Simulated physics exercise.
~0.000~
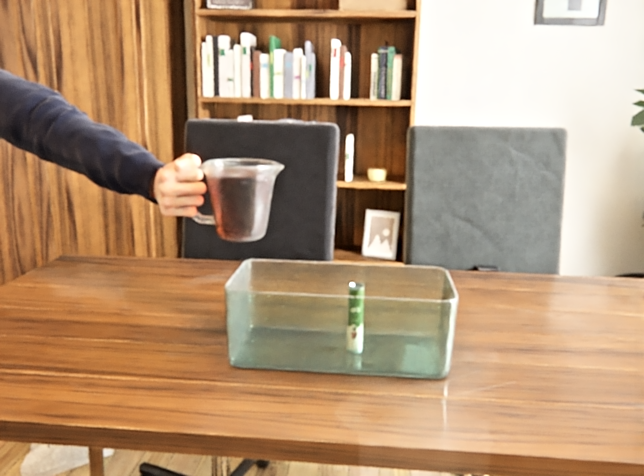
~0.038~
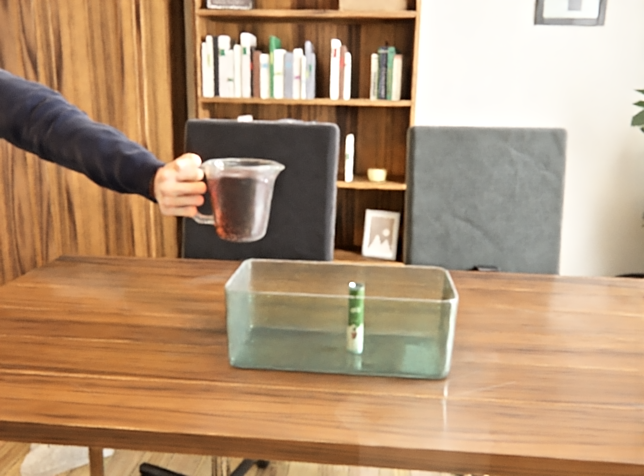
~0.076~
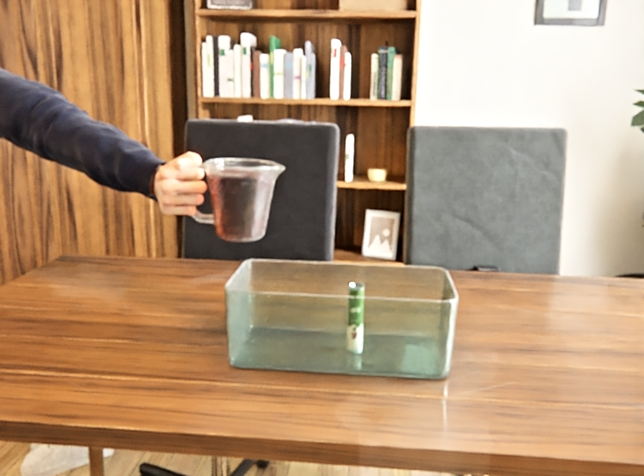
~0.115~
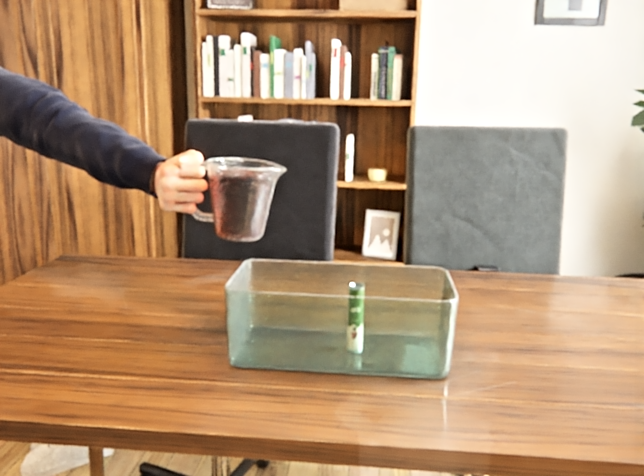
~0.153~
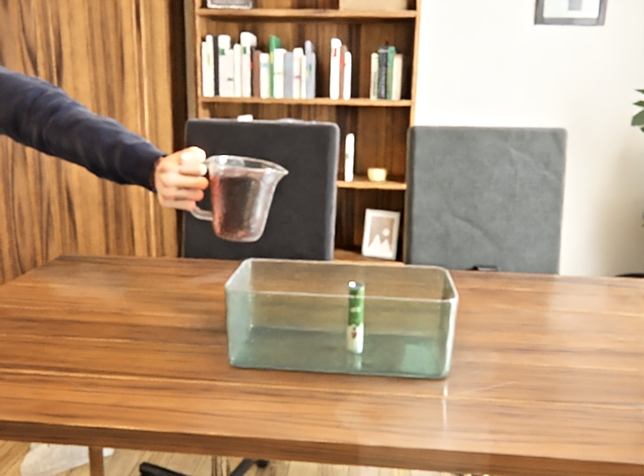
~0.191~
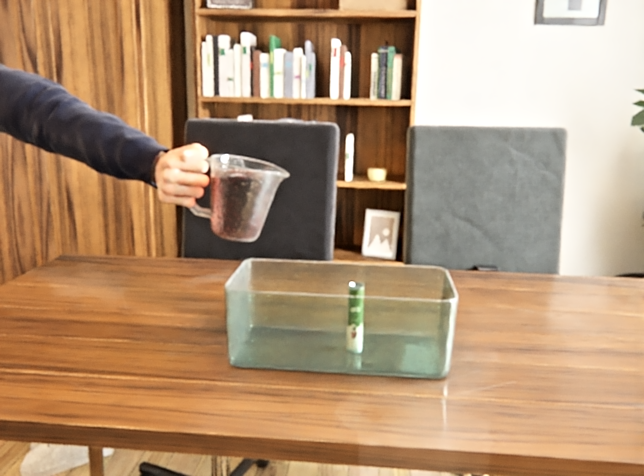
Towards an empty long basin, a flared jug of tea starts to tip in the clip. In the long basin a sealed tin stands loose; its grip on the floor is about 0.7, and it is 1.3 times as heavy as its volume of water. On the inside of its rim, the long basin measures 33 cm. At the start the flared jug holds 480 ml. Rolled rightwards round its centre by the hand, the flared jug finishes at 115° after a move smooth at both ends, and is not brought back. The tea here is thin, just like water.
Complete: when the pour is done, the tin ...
... remains on its base.
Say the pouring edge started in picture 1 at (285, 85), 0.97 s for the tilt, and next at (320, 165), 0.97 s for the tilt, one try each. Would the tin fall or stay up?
Try 1: Tipped over; try 2: Tipped over.
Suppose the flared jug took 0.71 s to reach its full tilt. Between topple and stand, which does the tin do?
With that tilt, the tin stays on its base.
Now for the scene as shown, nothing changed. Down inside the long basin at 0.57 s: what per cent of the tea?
The basin holds roughly 10 in a hundred parts at that moment.
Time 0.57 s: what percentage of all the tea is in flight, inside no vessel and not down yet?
22 %.
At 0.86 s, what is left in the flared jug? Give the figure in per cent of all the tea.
About 10 % is still there.
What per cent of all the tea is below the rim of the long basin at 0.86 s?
Roughly 80 %.
After 0.57 s the tilt is 74° and 69 per cent is still to pour; the tin stands where it began.
After 0.86 s the tilt is 111° and 9 per cent is still to pour; the tin stands where it began.
After 1.15 s the tilt is 115° and 0 per cent is still to pour; the tin stands where it began.
After 1.47 s the tilt is 115° and 0 per cent is still to pour; the tin stands where it began.
In the end the tin stands where it began.
